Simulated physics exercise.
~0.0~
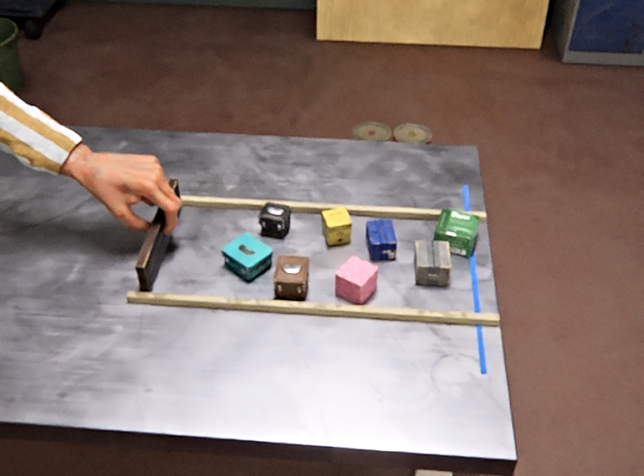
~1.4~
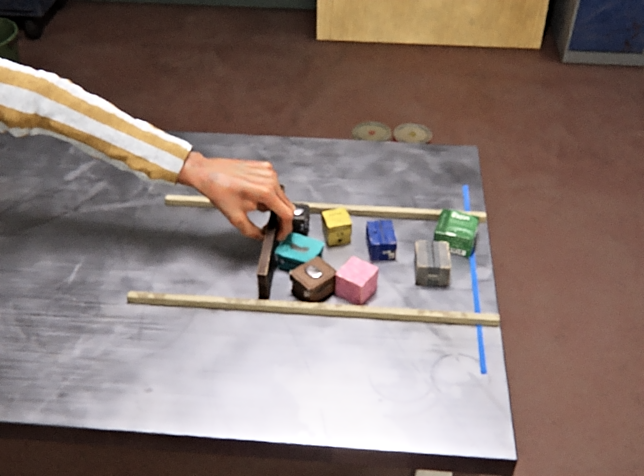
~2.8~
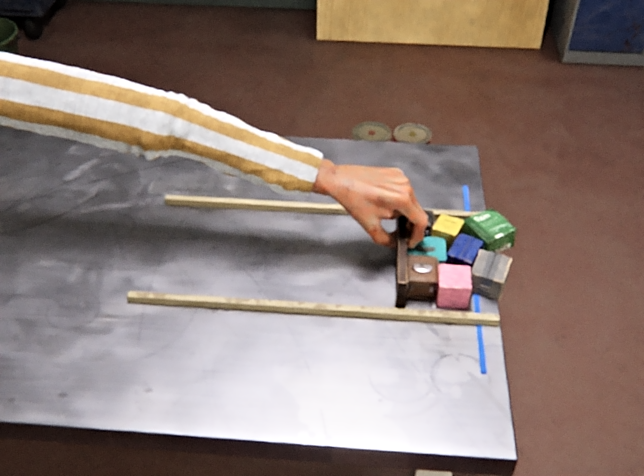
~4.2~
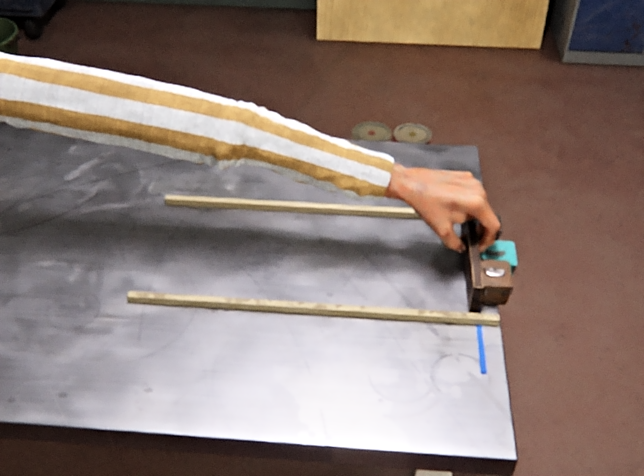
A hand in a striped sleeve holds a dark upright board at the left end of two wooden rails on a grey table, seen from above at an angle. Between the rails sit small blocks in black, teal, brown, yellow, pink, blue, grey and green, with blue tape near the right edge. The hand slides the board right, gathering the black, teal and brown blocks. It then packs the whole group together across the tape. Finally the board reaches the tape, and the yellow, pink, blue, grey and green blocks are gone over the edge, while teal and brown ones remain against the board.
